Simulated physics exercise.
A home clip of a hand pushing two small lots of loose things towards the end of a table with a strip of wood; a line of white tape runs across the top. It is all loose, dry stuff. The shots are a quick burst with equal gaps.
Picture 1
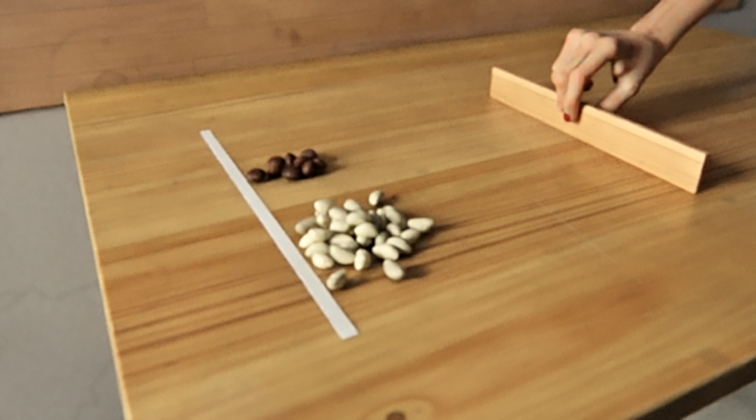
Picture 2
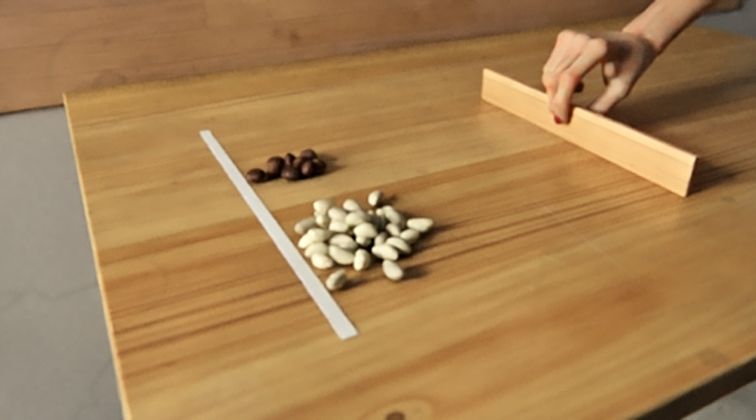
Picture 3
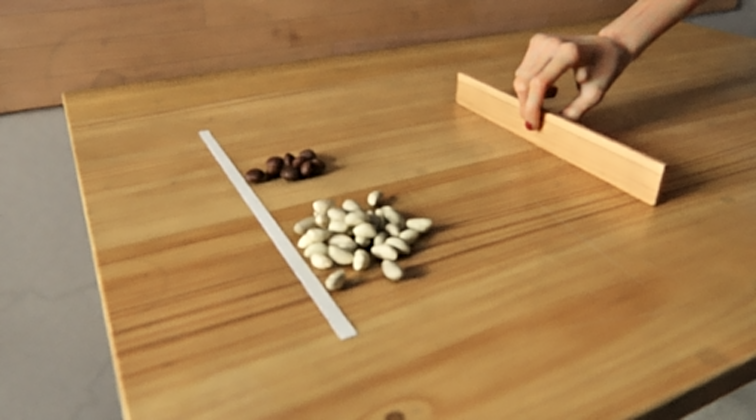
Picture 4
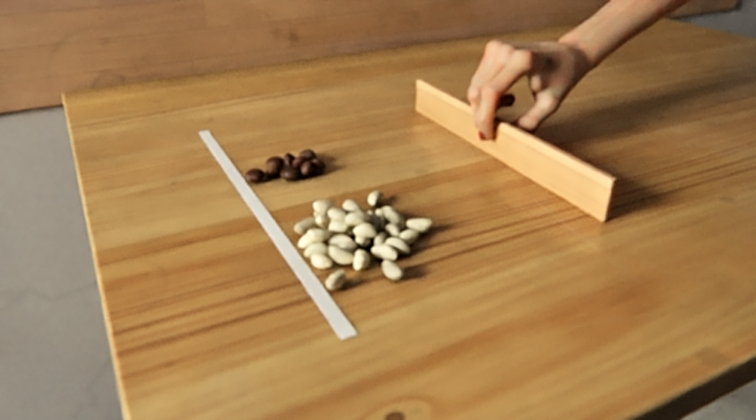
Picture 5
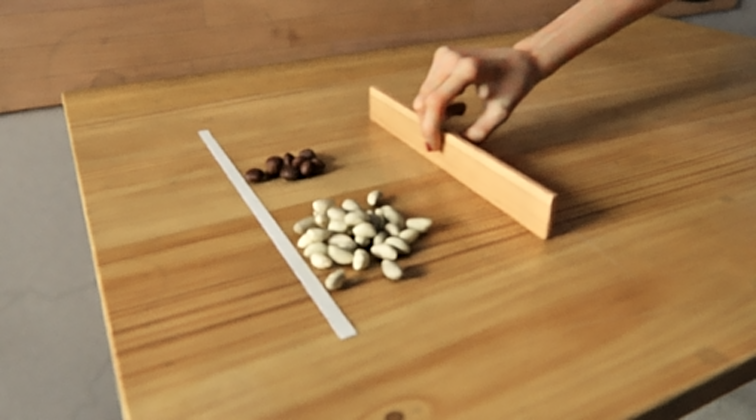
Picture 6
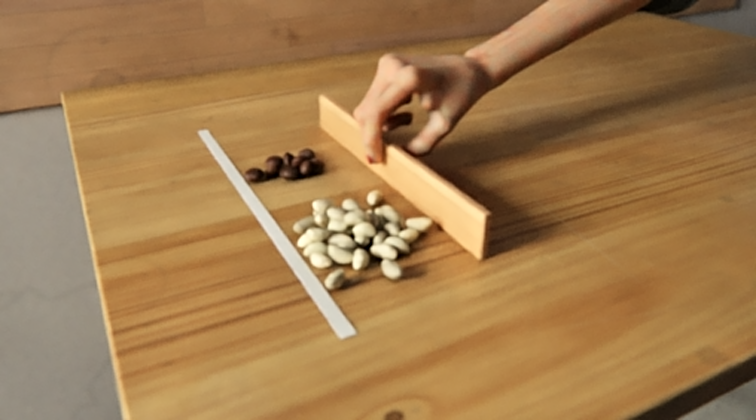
On a wooden table, a hand sliding a strip of wood leftward towards white beans and a smaller handful of dark brown pieces.
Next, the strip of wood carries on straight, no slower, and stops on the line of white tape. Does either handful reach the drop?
The nearer handful partly drops off; the farther handful partly drops off.
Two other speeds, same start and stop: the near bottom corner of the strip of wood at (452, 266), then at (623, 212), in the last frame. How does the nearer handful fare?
First it tumbles over the end, in part at least, then it keeps clear of the drop.
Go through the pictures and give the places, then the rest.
Strip of wood at (683, 163), at rest; white tape at (209, 137), well back from the edge; edge at (93, 249); nearer handful at (353, 230), some white beans; farther handful at (302, 163), a few flat chocolate drops, in the first picture.
Strip of wood at (673, 166); farther handful at (302, 163), in the second picture.
Strip of wood at (642, 175); nearer handful at (352, 230), in the third picture.
Strip of wood at (592, 189); farther handful at (301, 163), in the fourth picture.
Strip of wood at (534, 205); nearer handful at (352, 230), in the fifth picture.
Strip of wood at (469, 223); white tape at (207, 137); edge at (91, 249); nearer handful at (351, 230); farther handful at (300, 162), in the sixth picture.
Then, 0.08 s past the last view, strip of wood still moving, near (299, 159); nearer handful all on the table, its front near (281, 277); farther handful all on the table, its front near (243, 190).
Then, 0.17 s past the last view, strip of wood stopped at the white tape; nearer handful all on the table, its front near (146, 286); farther handful all on the table, its front near (132, 231).
Then, 0.45 s past the last view, strip of wood stopped at the white tape; nearer handful about two thirds over the edge; farther handful most over the edge.
Finally, strip of wood stopped at the white tape; nearer handful most over the edge; farther handful most over the edge.
